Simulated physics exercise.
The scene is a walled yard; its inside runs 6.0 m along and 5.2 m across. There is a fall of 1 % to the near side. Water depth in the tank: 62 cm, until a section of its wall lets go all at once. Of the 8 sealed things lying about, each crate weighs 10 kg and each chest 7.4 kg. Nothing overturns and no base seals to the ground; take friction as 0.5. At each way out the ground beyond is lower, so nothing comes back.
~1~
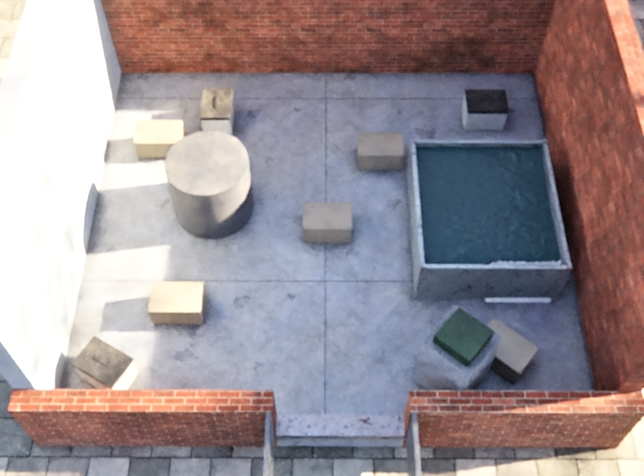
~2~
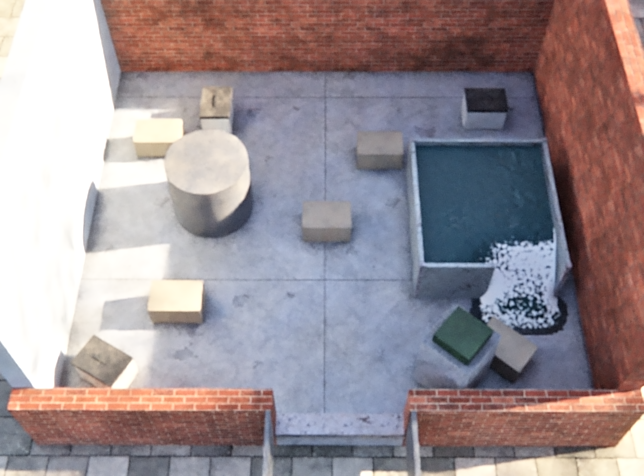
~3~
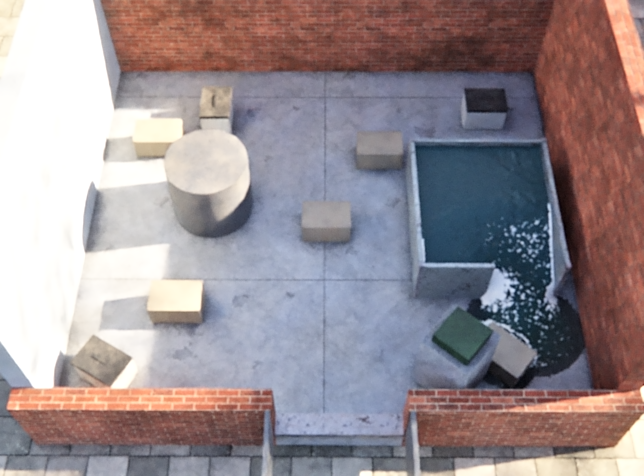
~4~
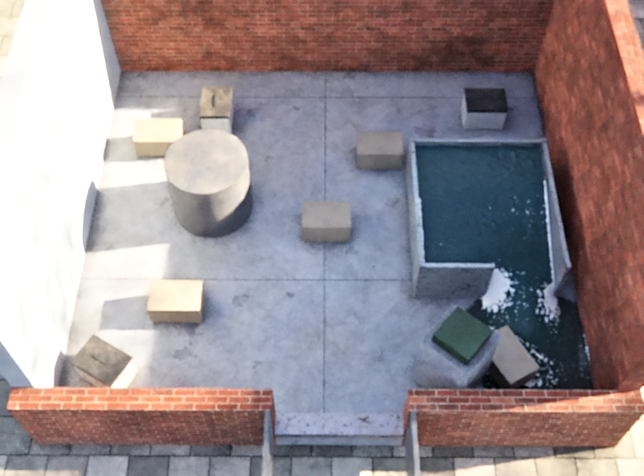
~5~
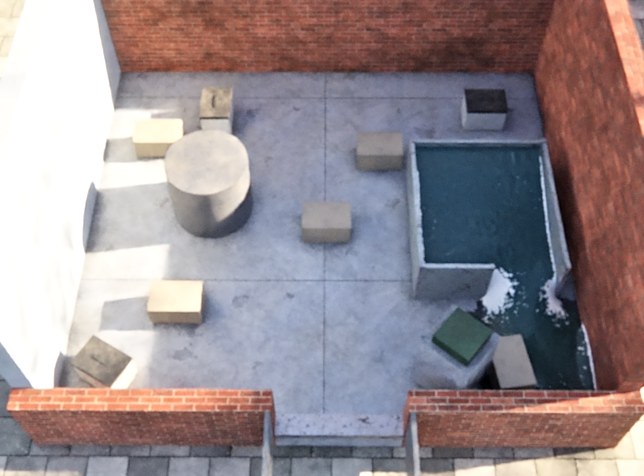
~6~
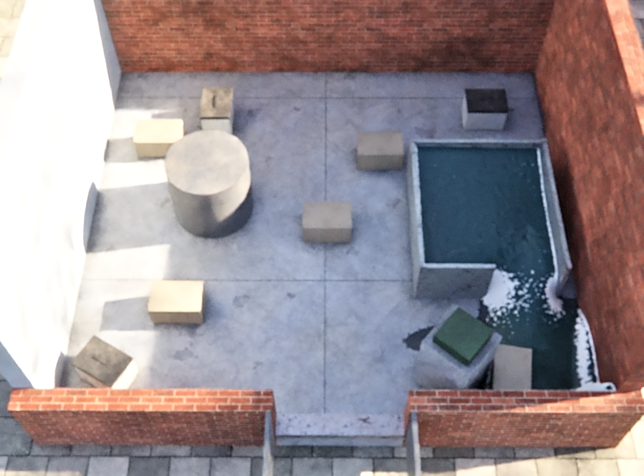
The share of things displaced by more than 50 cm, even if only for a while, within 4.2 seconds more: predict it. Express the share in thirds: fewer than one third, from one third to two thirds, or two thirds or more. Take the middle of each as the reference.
Fewer than one third.
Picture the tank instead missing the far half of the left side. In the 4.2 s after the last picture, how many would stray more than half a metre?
Then 5 of them would.
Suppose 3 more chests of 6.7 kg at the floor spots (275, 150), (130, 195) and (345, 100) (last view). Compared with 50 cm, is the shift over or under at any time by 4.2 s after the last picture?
Result, one by one: Not exceeded, not exceeded and not exceeded.
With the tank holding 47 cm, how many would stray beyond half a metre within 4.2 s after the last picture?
It would come to 1 of them.
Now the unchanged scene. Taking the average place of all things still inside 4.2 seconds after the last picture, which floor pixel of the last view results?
Roughly at (249, 221).
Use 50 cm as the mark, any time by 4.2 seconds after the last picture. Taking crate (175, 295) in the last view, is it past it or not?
Result: Above the line.
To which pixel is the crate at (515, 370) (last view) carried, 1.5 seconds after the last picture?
Look for it near (518, 340).
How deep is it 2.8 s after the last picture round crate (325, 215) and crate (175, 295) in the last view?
Close to 2 and 4 centimetres.
Then, 0.4 s after the last picture 0 of 8 are over 50 cm from their spots; 1 afloat.
Then, 1.5 s after the last picture 0 of 8 are over 50 cm from their spots; 1 afloat.
Then, 2.8 s after the last picture 1 of 8 are over 50 cm from their spots; 1 afloat.
Then, 4.2 s after the last picture 2 of 8 are over 50 cm from their spots, and 2 have been at some point; 3 afloat.
